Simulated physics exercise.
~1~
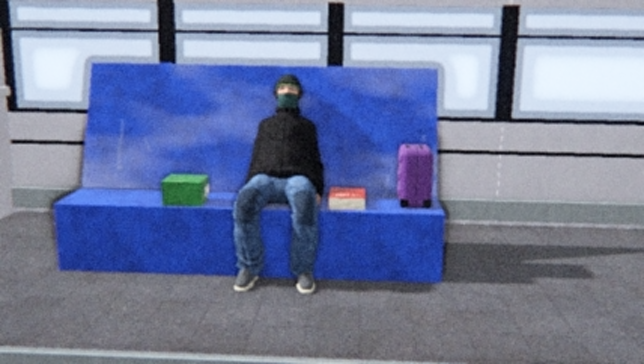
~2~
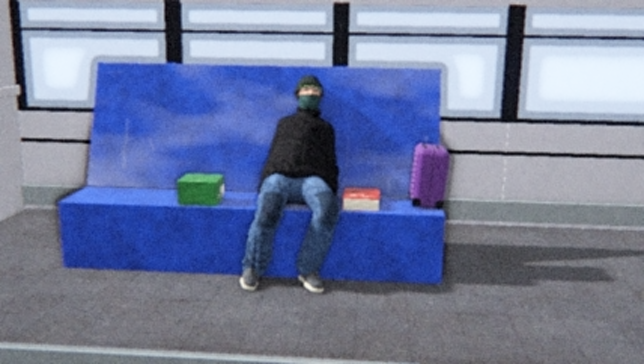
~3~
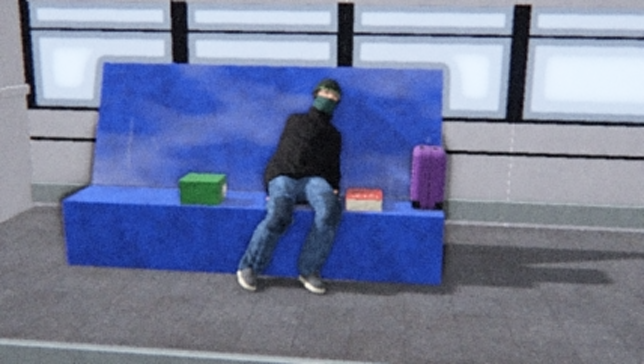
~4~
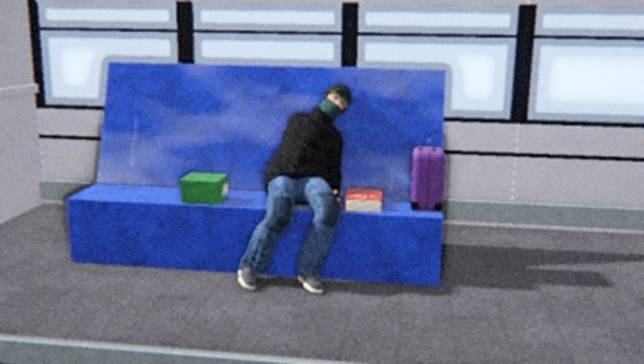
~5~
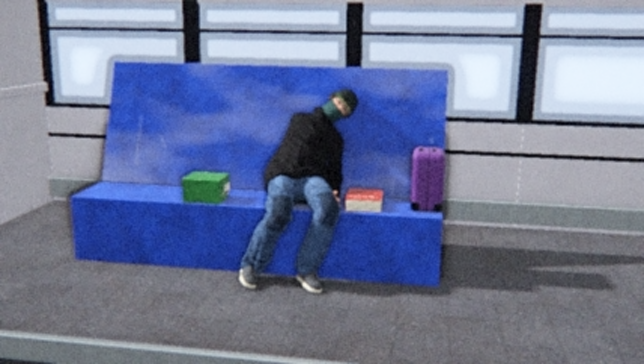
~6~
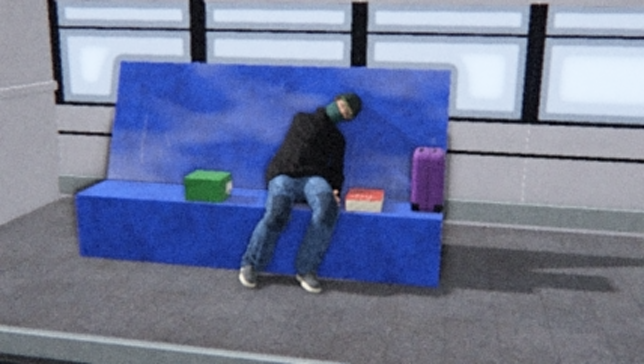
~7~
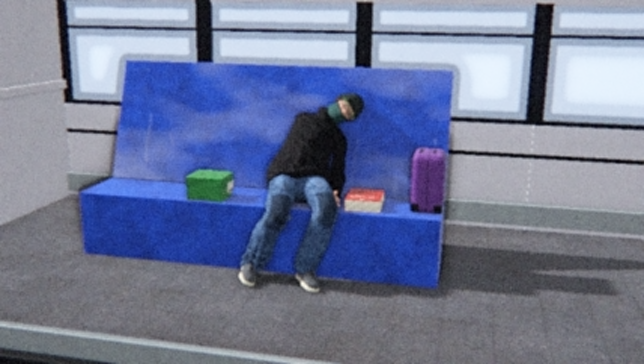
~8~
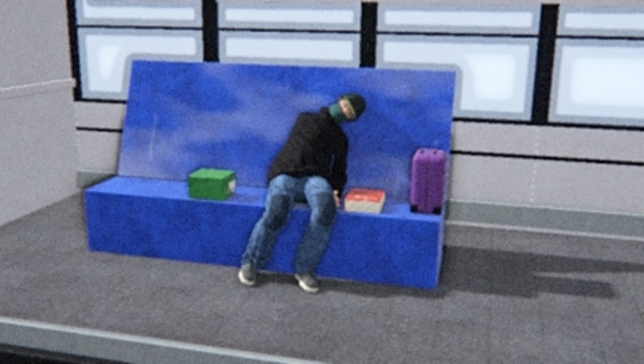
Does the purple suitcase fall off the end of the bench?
No, the purple suitcase stays on the bench and is still standing upright near its right end.
